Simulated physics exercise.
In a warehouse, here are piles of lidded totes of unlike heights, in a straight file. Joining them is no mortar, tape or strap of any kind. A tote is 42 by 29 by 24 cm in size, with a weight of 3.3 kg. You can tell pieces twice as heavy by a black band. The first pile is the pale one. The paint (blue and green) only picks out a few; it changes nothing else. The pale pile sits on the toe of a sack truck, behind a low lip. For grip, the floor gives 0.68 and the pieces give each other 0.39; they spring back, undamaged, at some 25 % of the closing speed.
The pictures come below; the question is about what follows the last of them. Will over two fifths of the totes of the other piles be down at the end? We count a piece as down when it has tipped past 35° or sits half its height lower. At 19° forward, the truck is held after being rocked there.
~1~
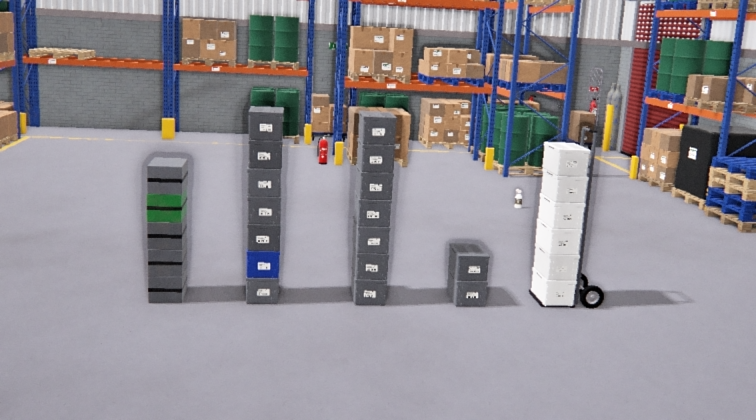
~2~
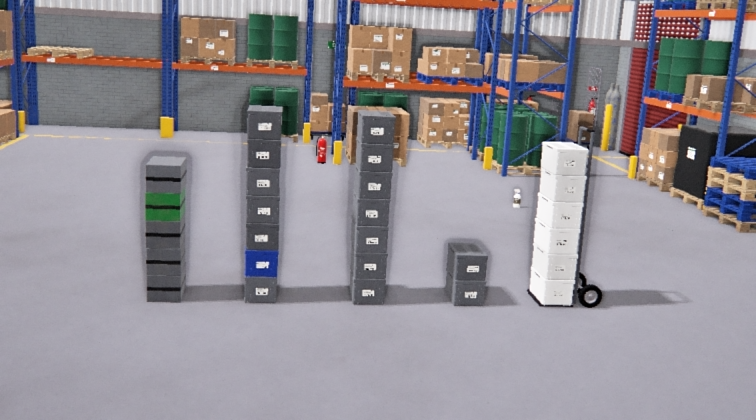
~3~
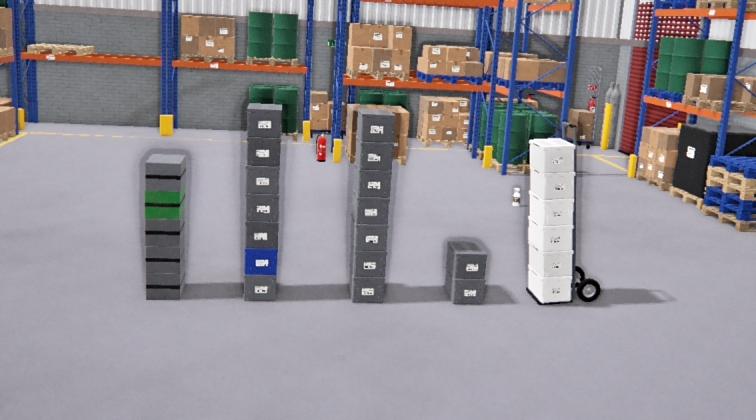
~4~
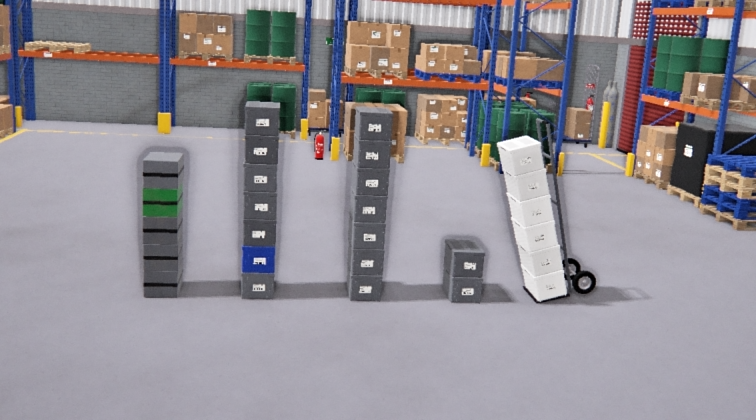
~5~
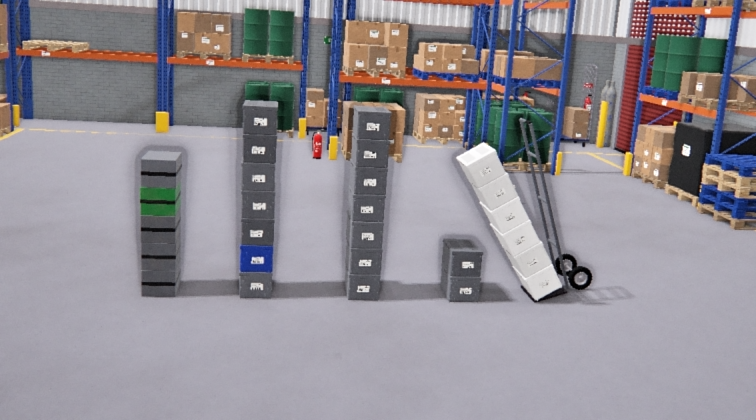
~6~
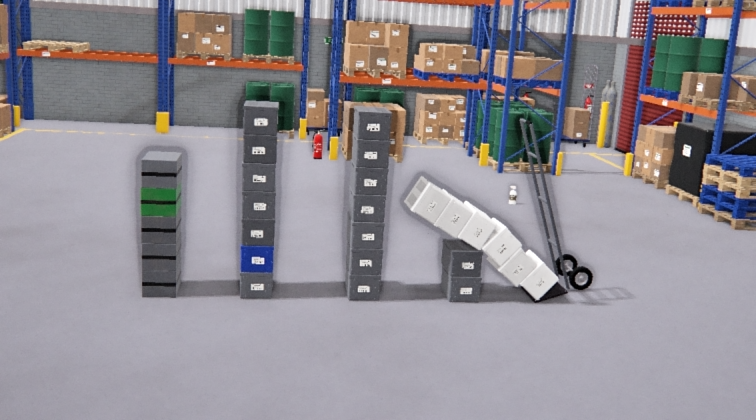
No.
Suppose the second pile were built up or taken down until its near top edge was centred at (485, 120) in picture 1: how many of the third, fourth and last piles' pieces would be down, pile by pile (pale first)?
Down by pile: Third 7, fourth 6, last 5.
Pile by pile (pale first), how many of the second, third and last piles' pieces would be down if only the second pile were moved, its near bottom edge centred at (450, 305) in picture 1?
Second 0; third 0; last 0.
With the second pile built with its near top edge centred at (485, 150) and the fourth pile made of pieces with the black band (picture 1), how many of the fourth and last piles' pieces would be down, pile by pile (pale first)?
Pile by pile, that gives fourth 6 and last 5.
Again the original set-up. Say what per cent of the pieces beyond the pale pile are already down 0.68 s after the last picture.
5 percent by then.
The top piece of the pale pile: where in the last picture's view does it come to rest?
Roughly at (394, 260).
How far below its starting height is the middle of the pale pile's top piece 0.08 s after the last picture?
70 cm.
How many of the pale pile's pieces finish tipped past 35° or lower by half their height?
Count: 6 pale pieces.
Then, 0.08 s later than the last frame, 6 of the pale pile down; none of the 21 other totes down.
Then, 0.18 s later than the last frame, 6 of the pale pile down; none of the 21 other totes down, 4 disturbed.
Then, 0.38 s later than the last frame, 6 of the pale pile down; none of the 21 other totes down, 7 disturbed.
Then, 0.68 s later than the last frame, 6 of the pale pile down; 1 of the 21 other totes down.
When it is over, 6 of the pale pile down; 1 of the 21 other totes down; blue tote unmoved; green tote unmoved. That is 5 per cent. In pixels of the last frame, middles, blue tote near (257, 253), green tote near (162, 197).
